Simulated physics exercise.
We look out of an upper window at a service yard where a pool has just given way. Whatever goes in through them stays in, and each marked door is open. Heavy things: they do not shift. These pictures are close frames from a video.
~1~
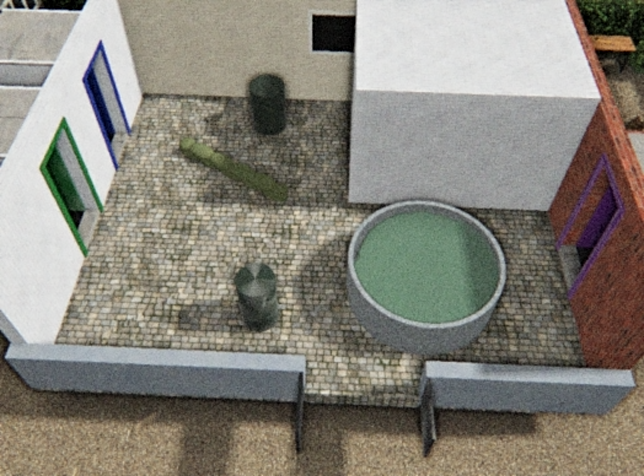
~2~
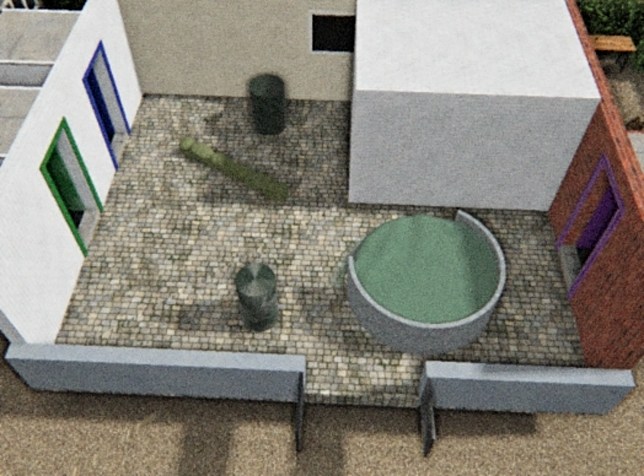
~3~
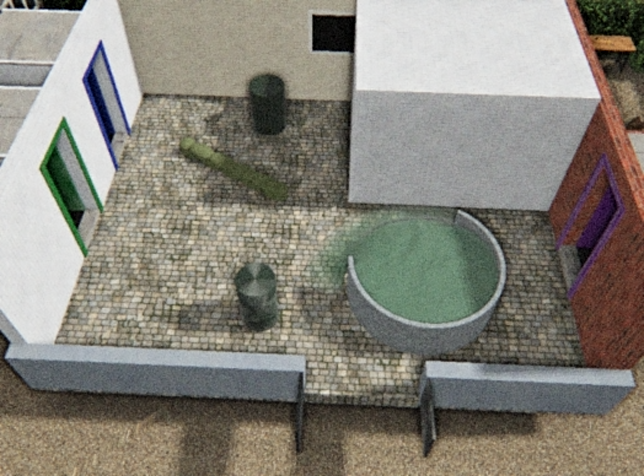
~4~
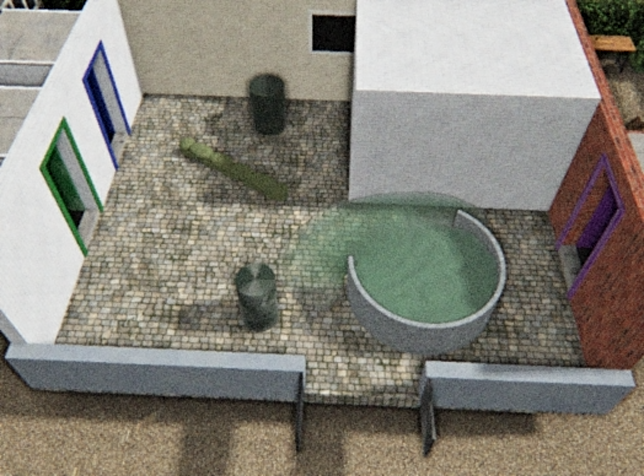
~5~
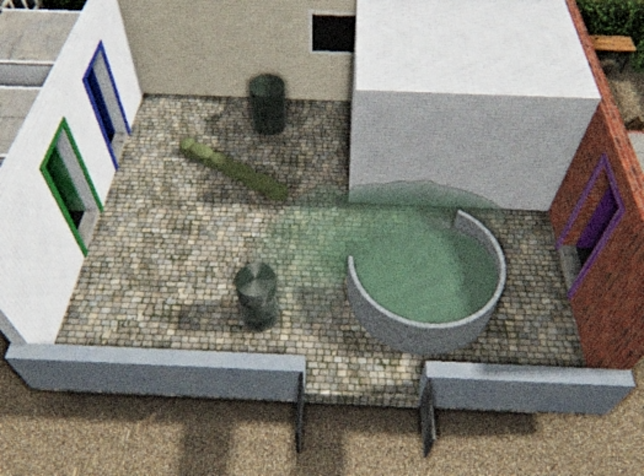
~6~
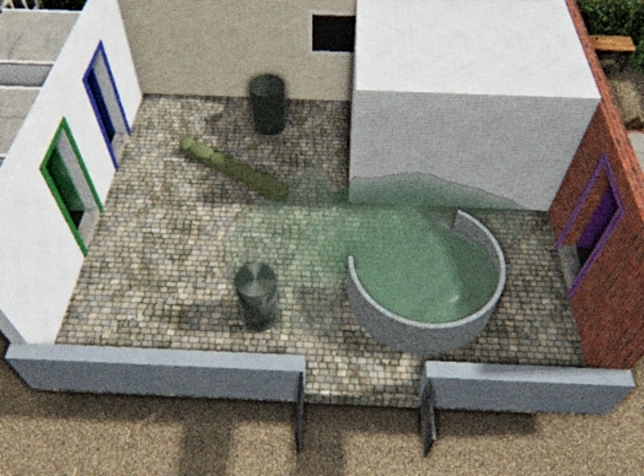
A round pool in a walled cobbled yard losing its far side, green water pouring out and spreading across the paving.
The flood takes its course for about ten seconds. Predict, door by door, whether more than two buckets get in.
My prediction: The purple door will not count as flooded, the blue door will count as flooded, the green door will count as flooded.
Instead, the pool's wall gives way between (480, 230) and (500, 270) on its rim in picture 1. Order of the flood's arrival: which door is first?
Answer: The purple door.
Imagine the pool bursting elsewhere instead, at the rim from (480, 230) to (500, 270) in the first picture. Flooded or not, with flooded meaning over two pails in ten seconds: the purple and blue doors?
Looking at both, I'd say the purple door crosses the line and the blue door doesn't reach it.
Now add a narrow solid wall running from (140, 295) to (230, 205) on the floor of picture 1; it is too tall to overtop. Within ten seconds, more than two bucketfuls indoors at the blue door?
With that change, the blue door exceeds the limit.
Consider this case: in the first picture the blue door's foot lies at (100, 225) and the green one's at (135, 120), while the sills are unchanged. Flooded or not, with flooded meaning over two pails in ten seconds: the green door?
The green door exceeds the limit, I'd say.
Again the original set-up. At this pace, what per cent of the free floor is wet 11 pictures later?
65 %, roughly.
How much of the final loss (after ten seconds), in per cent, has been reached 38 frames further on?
Working it through, I arrive at 55 per cent.
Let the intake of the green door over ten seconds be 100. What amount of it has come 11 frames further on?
My guess is about 0 %.
A moment on, water covers 45 % of the floor; the purple door wet at the sill, nothing in, the blue door not reached, the green door not reached.
Next, water covers 65 % of the floor; the purple door wet at the sill, nothing in, the blue door under two buckets in, the green door wet at the sill, nothing in.
Then, water covers 80 % of the floor; the purple door wet at the sill, nothing in, the blue door over two buckets in, the green door over two buckets in.
Later, water covers 95 % of the floor; the purple door under two buckets in, the blue door over two buckets in, the green door far over two buckets in.
In the end, water covers 95 % of the floor; the purple door under two buckets in, the blue door over two buckets in, the green door far over two buckets in.
